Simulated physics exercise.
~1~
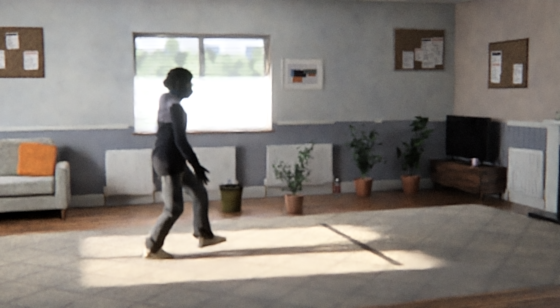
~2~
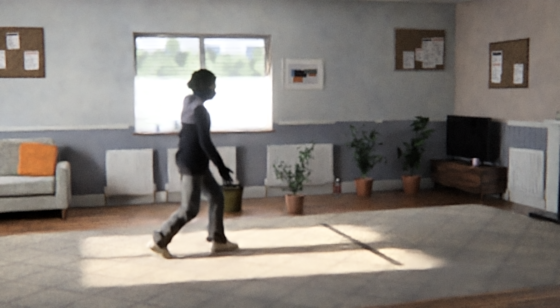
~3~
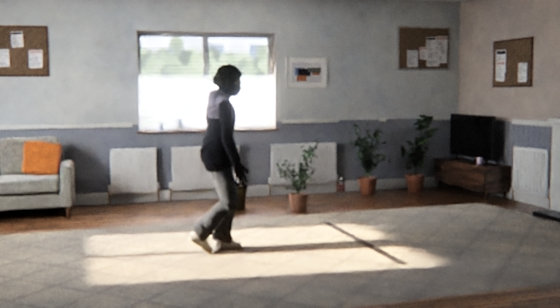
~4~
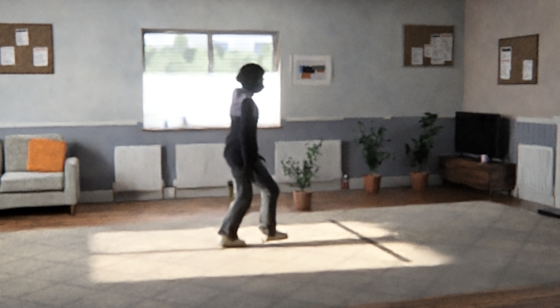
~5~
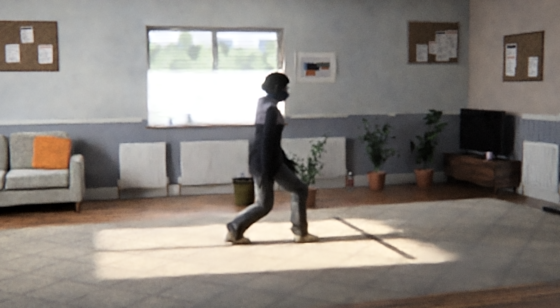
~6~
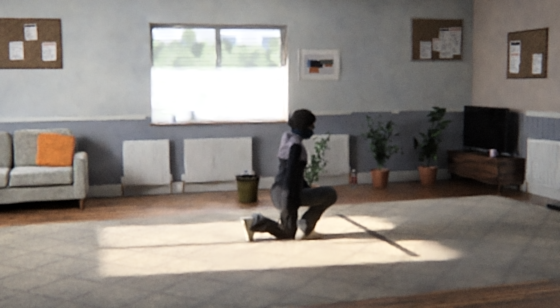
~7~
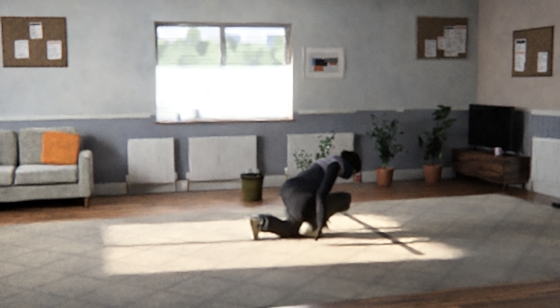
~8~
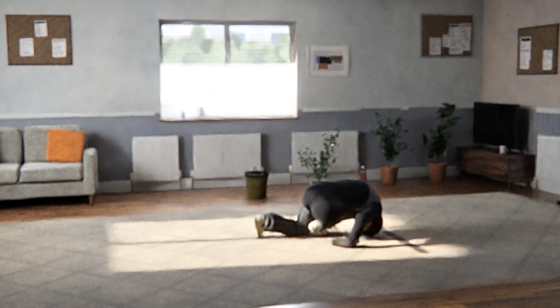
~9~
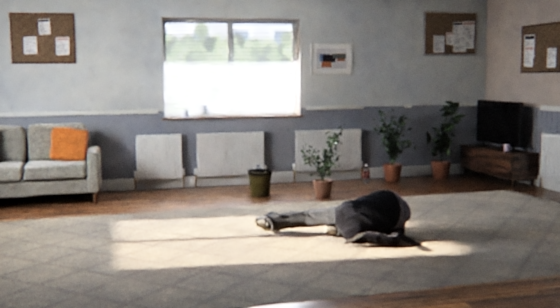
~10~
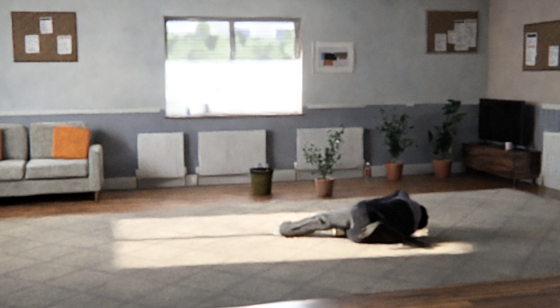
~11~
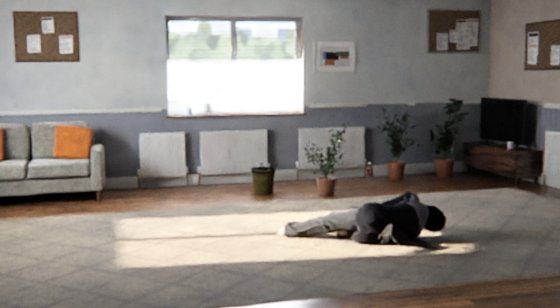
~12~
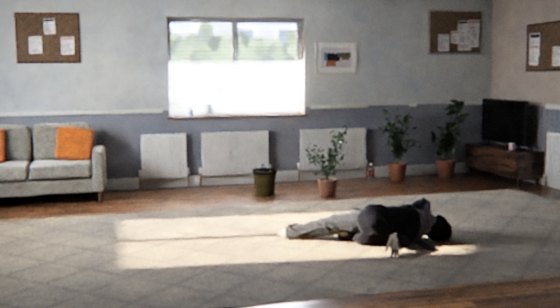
In a sunlit room with a sofa and potted plants, a dark-clothed person walked right toward a thin black strip on the floor, dropped to their knees, pitched forward onto their hands and ended lying down, head past the strip, hips short of it.
